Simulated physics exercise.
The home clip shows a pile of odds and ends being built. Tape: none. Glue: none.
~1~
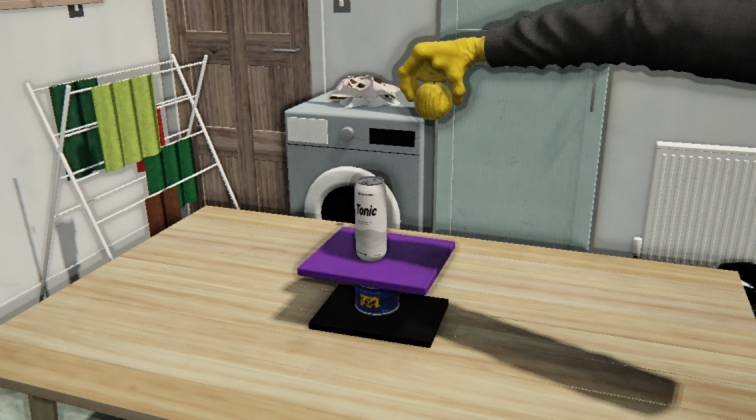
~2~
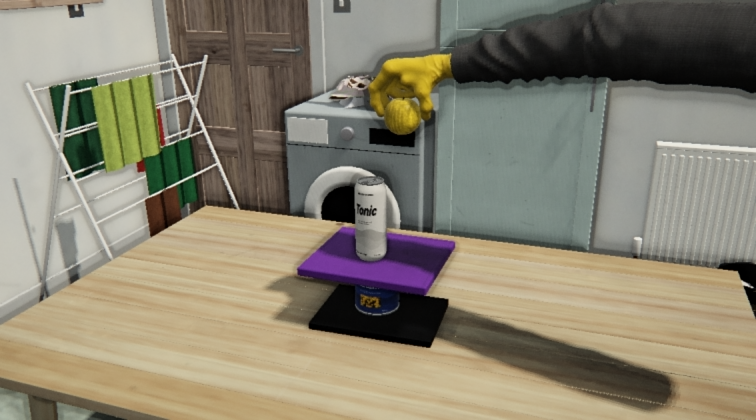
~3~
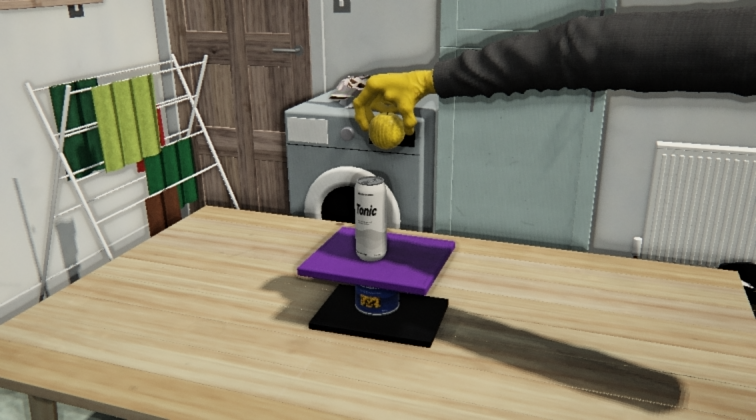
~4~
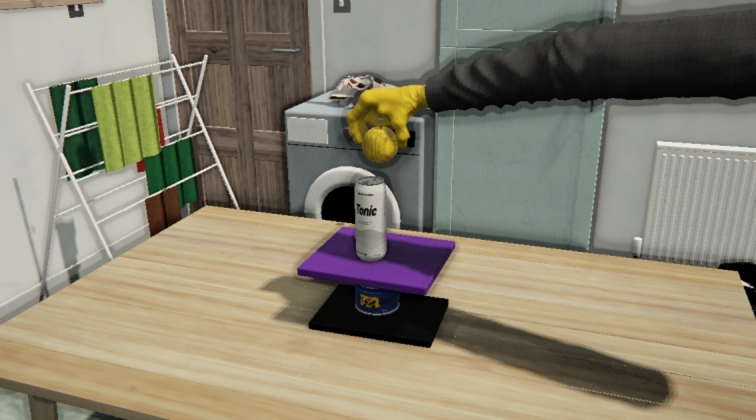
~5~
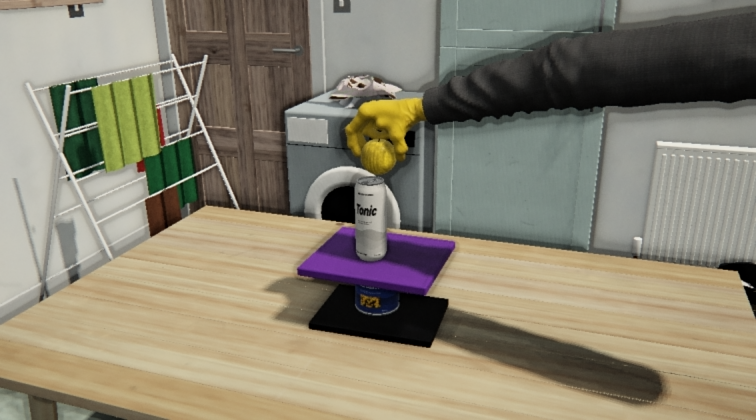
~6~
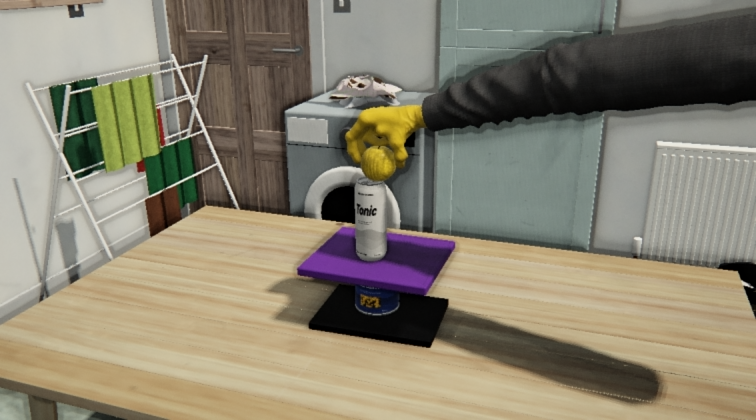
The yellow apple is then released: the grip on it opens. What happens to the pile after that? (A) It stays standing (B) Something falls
A.
Then, 0.20 s after the last picture, nothing has stirred.
Then, 0.70 s after the last picture, yellow apple resting near (378, 164).
At rest, all 5 in place. Seen from the same camera at the end, yellow apple near (378, 164). The pile keeps its balance.
